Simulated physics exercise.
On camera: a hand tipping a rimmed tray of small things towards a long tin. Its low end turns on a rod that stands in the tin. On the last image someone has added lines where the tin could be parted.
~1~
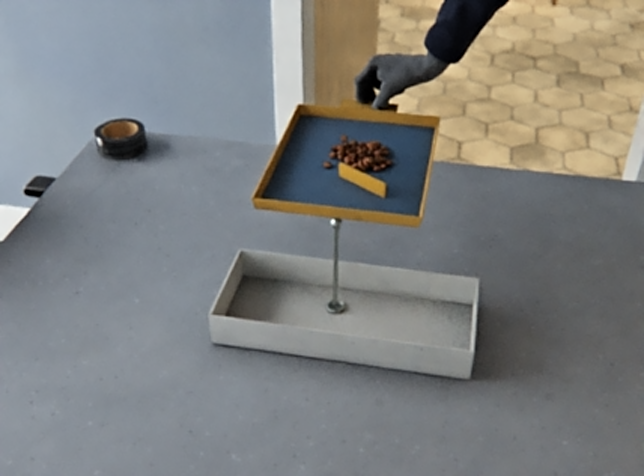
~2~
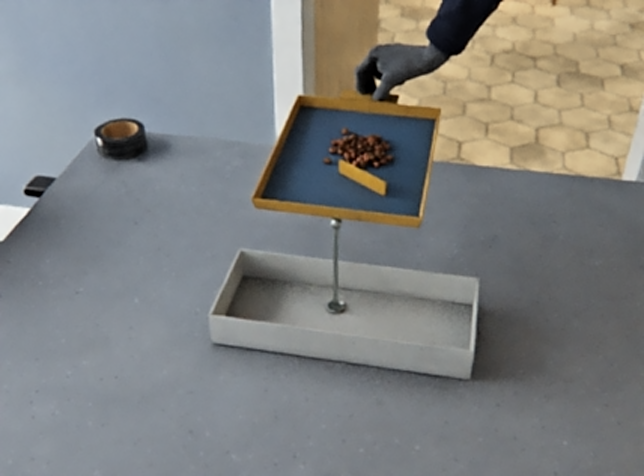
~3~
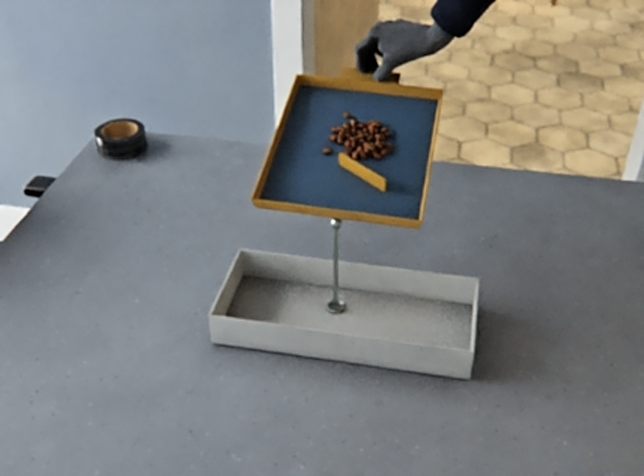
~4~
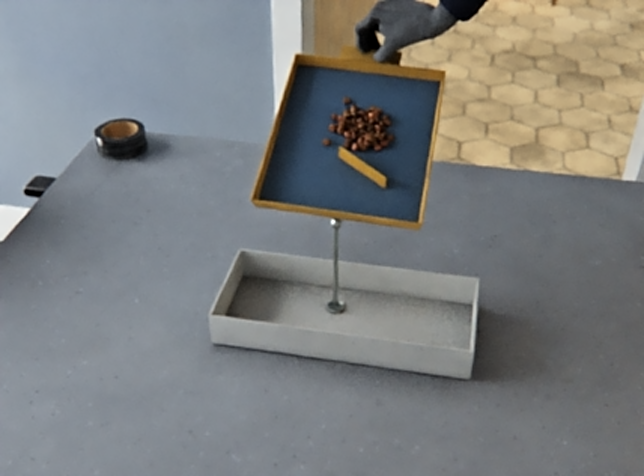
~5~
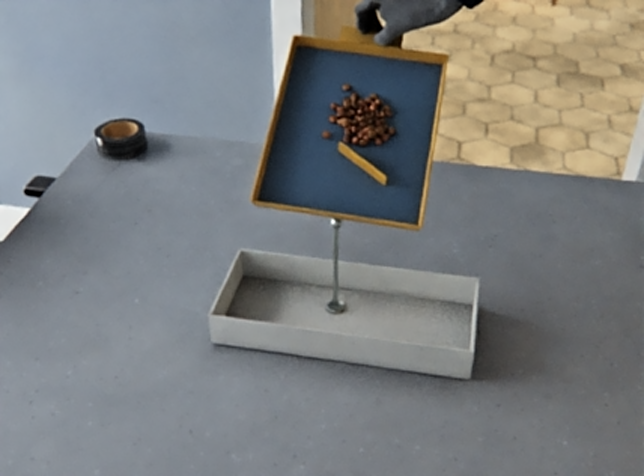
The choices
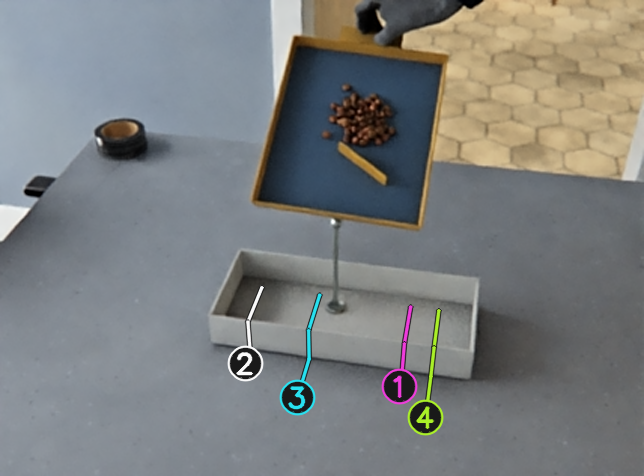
To begin with, a gloved hand holds the far edge of a level, blue-lined tray of small brown pieces, set on a rod in a long pale tin. The hand then raises that edge steadily until the tray slopes steeply towards the viewer, while the pieces stay heaped behind a small slanted strip.
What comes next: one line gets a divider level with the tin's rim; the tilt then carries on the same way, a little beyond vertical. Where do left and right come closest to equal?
Choose 1.
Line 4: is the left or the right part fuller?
The left side.
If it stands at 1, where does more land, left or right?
Left.
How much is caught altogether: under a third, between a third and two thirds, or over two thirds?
Over two thirds.
On the marked copy, line 1 crosses the front rim at (404, 342); line 2 crosses the front rim at (248, 320); line 3 crosses the front rim at (308, 329); line 4 crosses the front rim at (434, 346).
If 1 is chosen, of what is caught, about two thirds on the left of the divider, about a quarter on the right.
If 2 is chosen, of what is caught, none on the left of the divider, all on the right.
If 3 is chosen, of what is caught, a small part on the left of the divider, nearly all on the right.
If 4 is chosen, of what is caught, all on the left of the divider, none on the right.
